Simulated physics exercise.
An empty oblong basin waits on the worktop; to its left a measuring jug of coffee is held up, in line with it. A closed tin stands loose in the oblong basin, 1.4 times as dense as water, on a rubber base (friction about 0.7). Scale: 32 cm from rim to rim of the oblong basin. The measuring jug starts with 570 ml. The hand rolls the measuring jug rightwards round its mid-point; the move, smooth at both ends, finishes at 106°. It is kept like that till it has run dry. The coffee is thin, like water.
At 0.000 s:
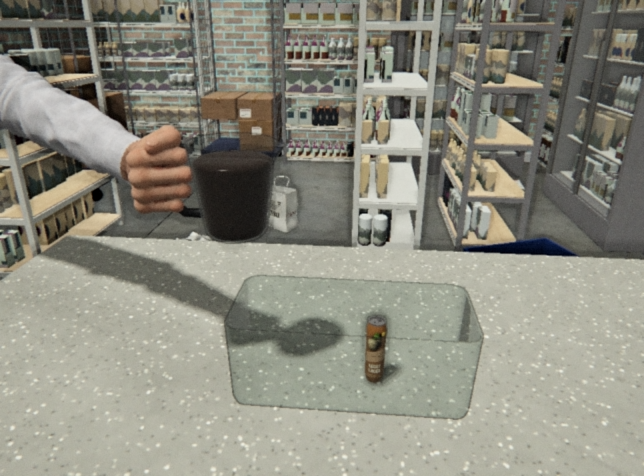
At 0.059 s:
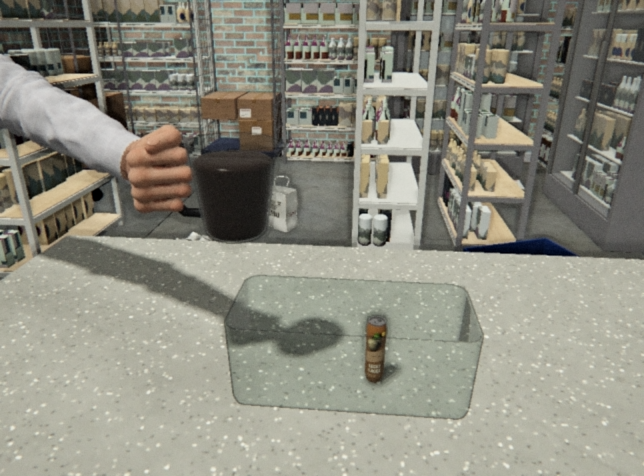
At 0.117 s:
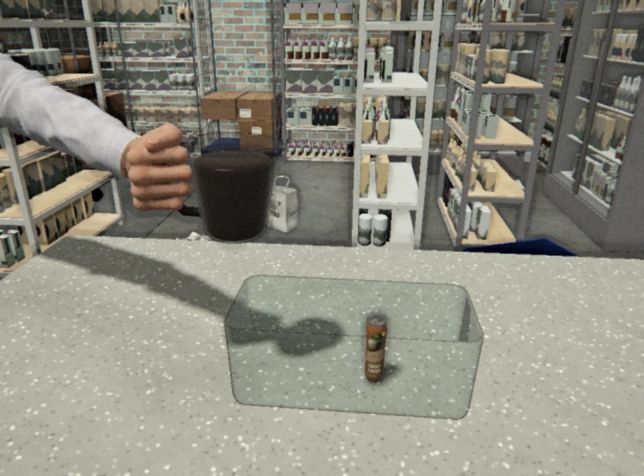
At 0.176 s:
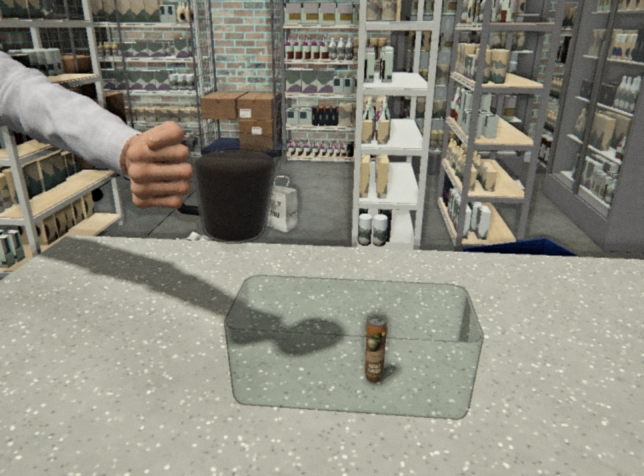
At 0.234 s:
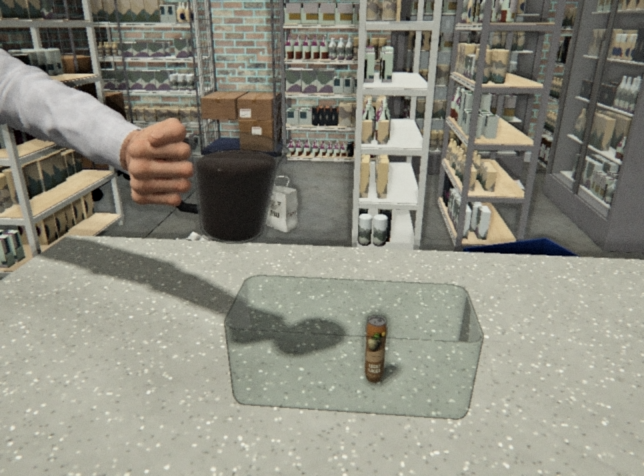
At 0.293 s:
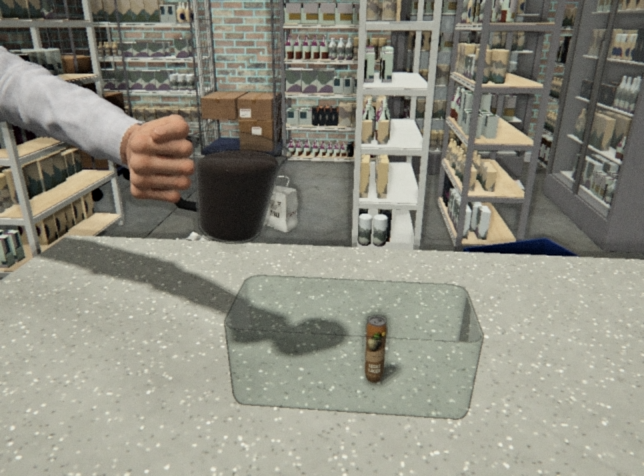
A hand at the left holds up a dark measuring jug, still at first, then tilts it slightly to the right, while a small closed tin stands motionless in a clear, oblong basin on the speckled worktop.
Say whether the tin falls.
The tin remains upright.
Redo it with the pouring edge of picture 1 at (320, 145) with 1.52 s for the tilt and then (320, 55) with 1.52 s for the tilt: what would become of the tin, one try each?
First it topples; then it keeps standing.
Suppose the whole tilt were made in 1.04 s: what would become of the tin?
Then it stays up.
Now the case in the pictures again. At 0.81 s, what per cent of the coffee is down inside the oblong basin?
Near 3 in a hundred.
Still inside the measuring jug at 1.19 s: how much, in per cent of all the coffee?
About 26 per cent.
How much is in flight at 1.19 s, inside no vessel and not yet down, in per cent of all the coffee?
Near 20 in a hundred.
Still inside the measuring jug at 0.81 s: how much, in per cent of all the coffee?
About 84 per cent.
Then, 0.81 s in, the tilt is 59° and 83 per cent is still to pour; the tin stands where it began.
Then, 1.19 s in, the tilt is 94° and 25 per cent is still to pour; the tin stands 1 cm from where it began.
Then, 1.59 s in, the tilt is 106° and 0 per cent is still to pour; the tin stands 1 cm from where it began.
Then, 2.02 s in, the tilt is 106° and 0 per cent is still to pour; the tin stands 1 cm from where it began.
Finally, the tin stands 1 cm from where it began.
